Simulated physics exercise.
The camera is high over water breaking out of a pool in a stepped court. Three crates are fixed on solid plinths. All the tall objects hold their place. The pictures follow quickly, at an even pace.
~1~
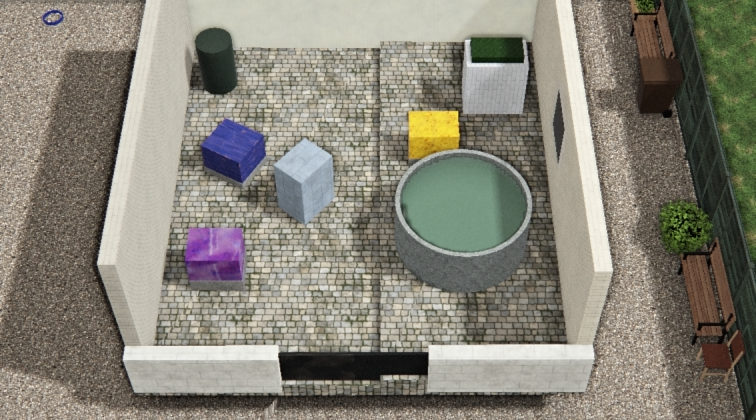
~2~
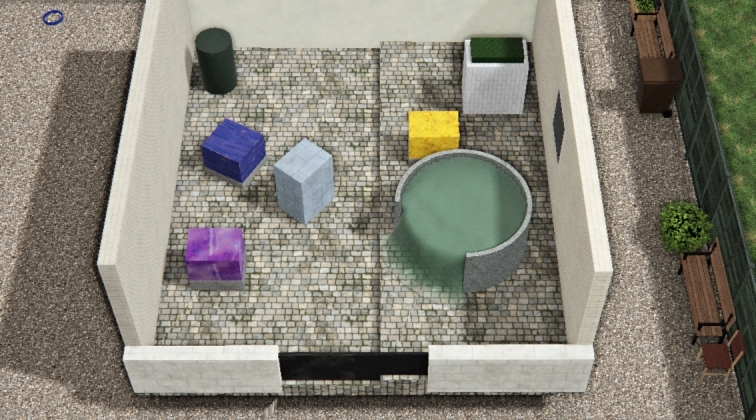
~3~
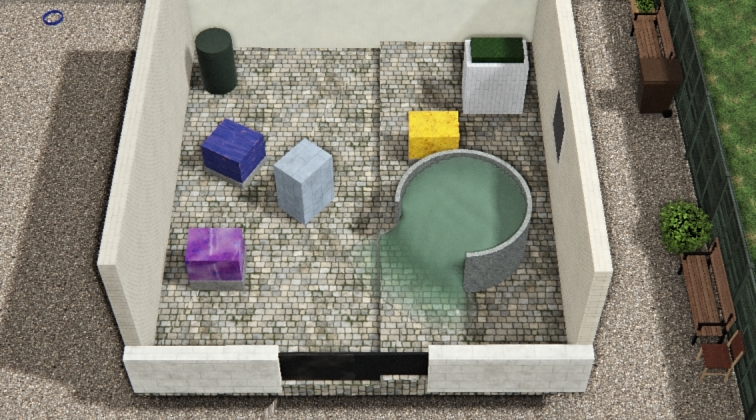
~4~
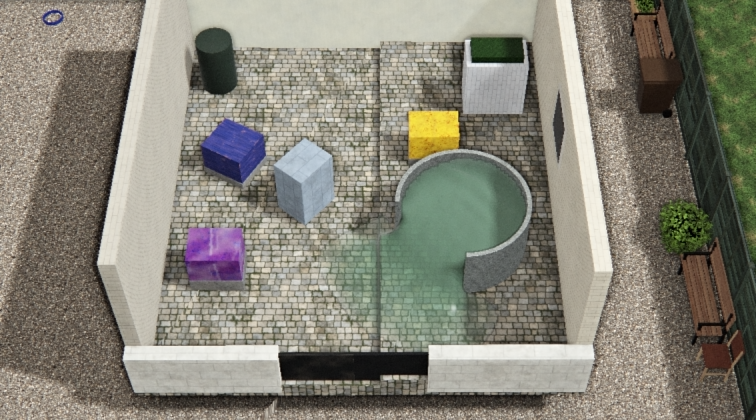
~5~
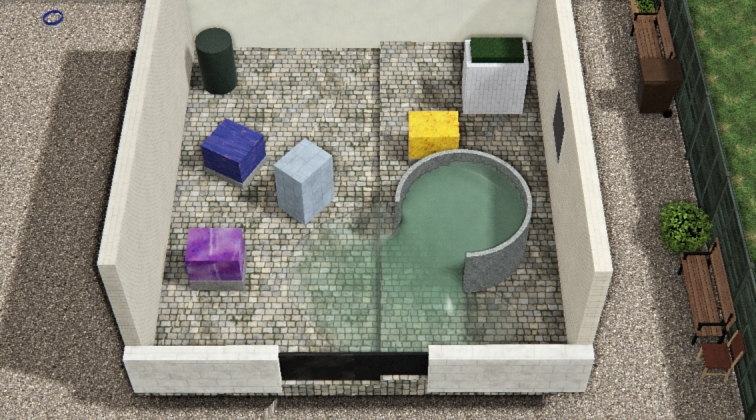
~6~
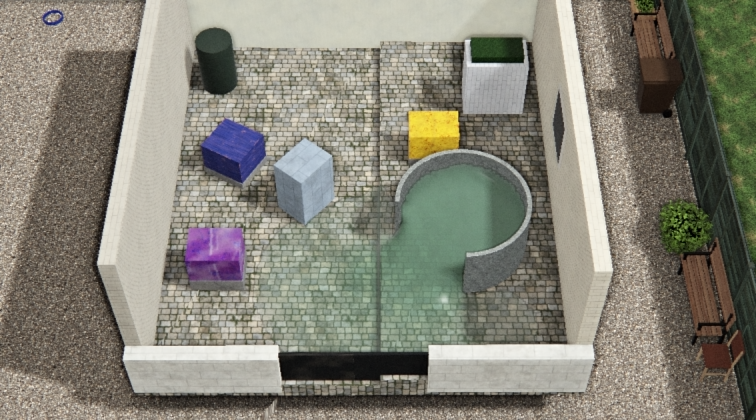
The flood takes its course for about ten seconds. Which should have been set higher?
The blue crate is wetted; the yellow crate escapes dry; the purple crate is wetted.
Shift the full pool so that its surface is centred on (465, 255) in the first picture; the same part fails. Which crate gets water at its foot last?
It is the yellow-painted one.
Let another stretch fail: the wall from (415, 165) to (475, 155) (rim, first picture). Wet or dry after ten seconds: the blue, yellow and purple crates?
Blue is wetted; yellow is topped; purple stays dry.
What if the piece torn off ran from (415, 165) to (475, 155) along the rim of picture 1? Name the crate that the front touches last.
I say the crate marked purple.
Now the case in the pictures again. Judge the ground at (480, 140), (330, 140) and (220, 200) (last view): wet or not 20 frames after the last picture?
In turn: Not flooded, no water, wet.
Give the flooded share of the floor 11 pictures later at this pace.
Near 40 in a hundred.
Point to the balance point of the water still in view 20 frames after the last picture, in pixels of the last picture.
Around (316, 281).
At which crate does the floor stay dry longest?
I say the crate marked yellow.
A moment on, water covers 30 % of the floor; the blue crate not reached, the yellow crate not reached, the purple crate water round its plinth.
Next, water covers 40 % of the floor; the blue crate not reached, the yellow crate not reached, the purple crate water round its plinth.
Then, water covers 50 % of the floor; the blue crate water round its plinth, the yellow crate not reached, the purple crate water round its plinth.
Later, water covers 85 % of the floor; the blue crate water round its plinth, the yellow crate water round its plinth, the purple crate water round its plinth.
In the end, water covers 90 % of the floor; the blue crate was topped, the yellow crate stayed above the water, the purple crate was topped.
